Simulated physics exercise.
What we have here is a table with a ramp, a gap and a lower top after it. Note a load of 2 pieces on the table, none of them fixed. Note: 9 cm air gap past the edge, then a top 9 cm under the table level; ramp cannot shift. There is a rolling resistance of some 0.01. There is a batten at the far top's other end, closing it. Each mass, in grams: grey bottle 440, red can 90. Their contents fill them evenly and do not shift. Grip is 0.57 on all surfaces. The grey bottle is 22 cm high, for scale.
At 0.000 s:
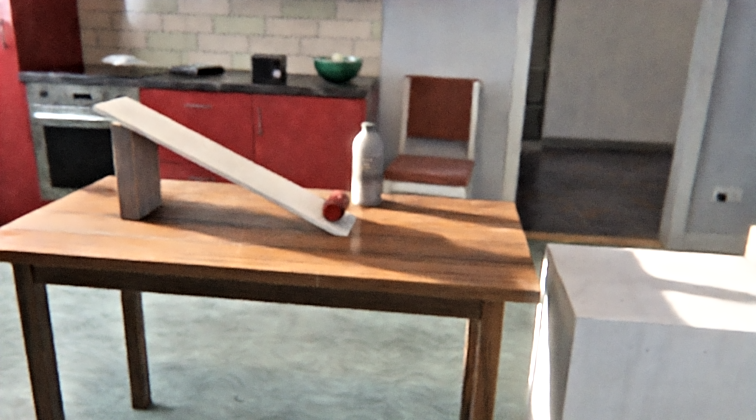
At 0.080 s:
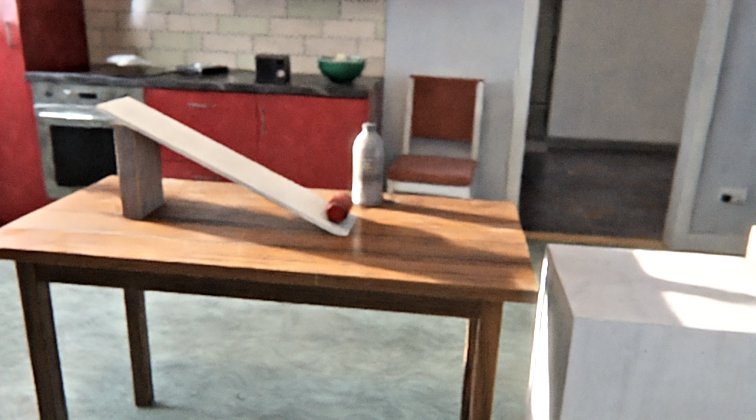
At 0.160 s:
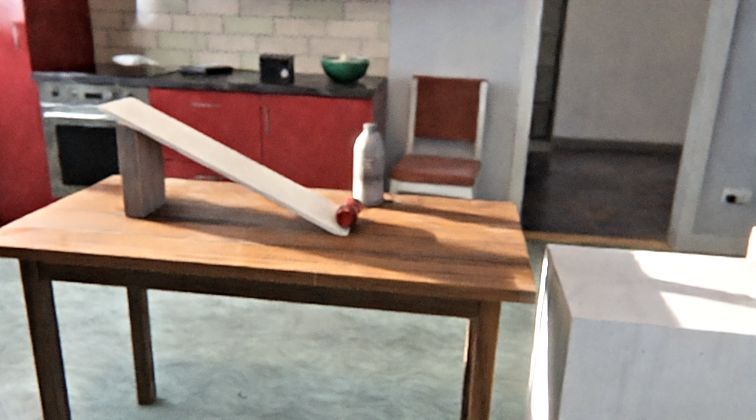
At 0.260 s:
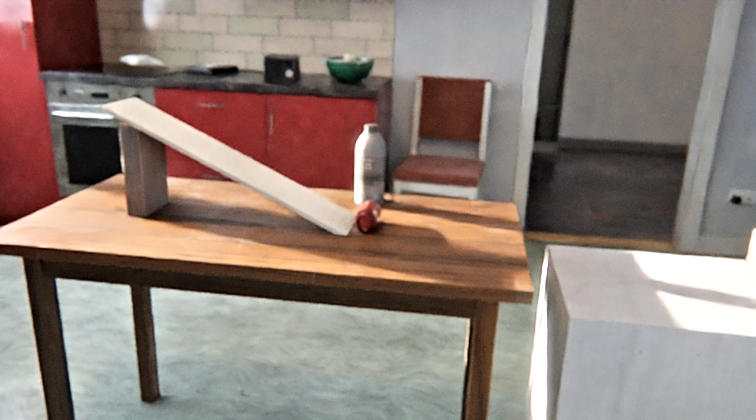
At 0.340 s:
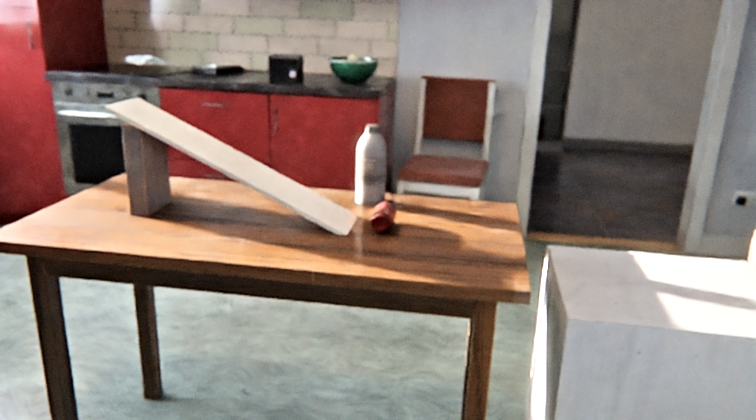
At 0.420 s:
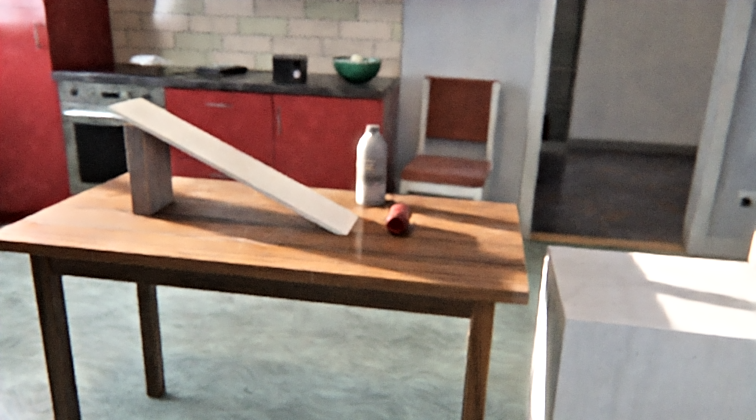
At the start, a red can is near the bottom of a pale ramp on a wooden table, close to a grey bottle. The can rolls down the last bit of the ramp and onto the tabletop, then rolls a short way right, passing in front of the bottle, which stays standing.
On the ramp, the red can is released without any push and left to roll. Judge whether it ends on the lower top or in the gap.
It ends in the gap.
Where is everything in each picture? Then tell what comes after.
In the first picture, 46 cm to the edge; red can (336, 205); grey bottle (368, 164).
In the second picture, 45 cm to the edge; red can (340, 207); grey bottle (369, 164).
In the third picture, 43 cm to the edge; red can (349, 212); grey bottle (370, 164).
In the fourth picture, 38 cm to the edge; red can (368, 216); grey bottle (370, 164).
In the fifth picture, 34 cm to the edge; red can (384, 217); grey bottle (371, 164).
In the sixth picture, 30 cm to the edge; red can (399, 219); grey bottle (372, 165).
After 0.72 s, 16 cm to the edge; red can near (455, 223).
After 1.22 s, 6 cm past the table's edge; red can near (544, 262).
After 1.42 s, down in the gap; red can near (511, 355).
After 1.62 s, down in the gap.
In the end (1.8 s), down in the gap; grey bottle under 8 cm from the start.
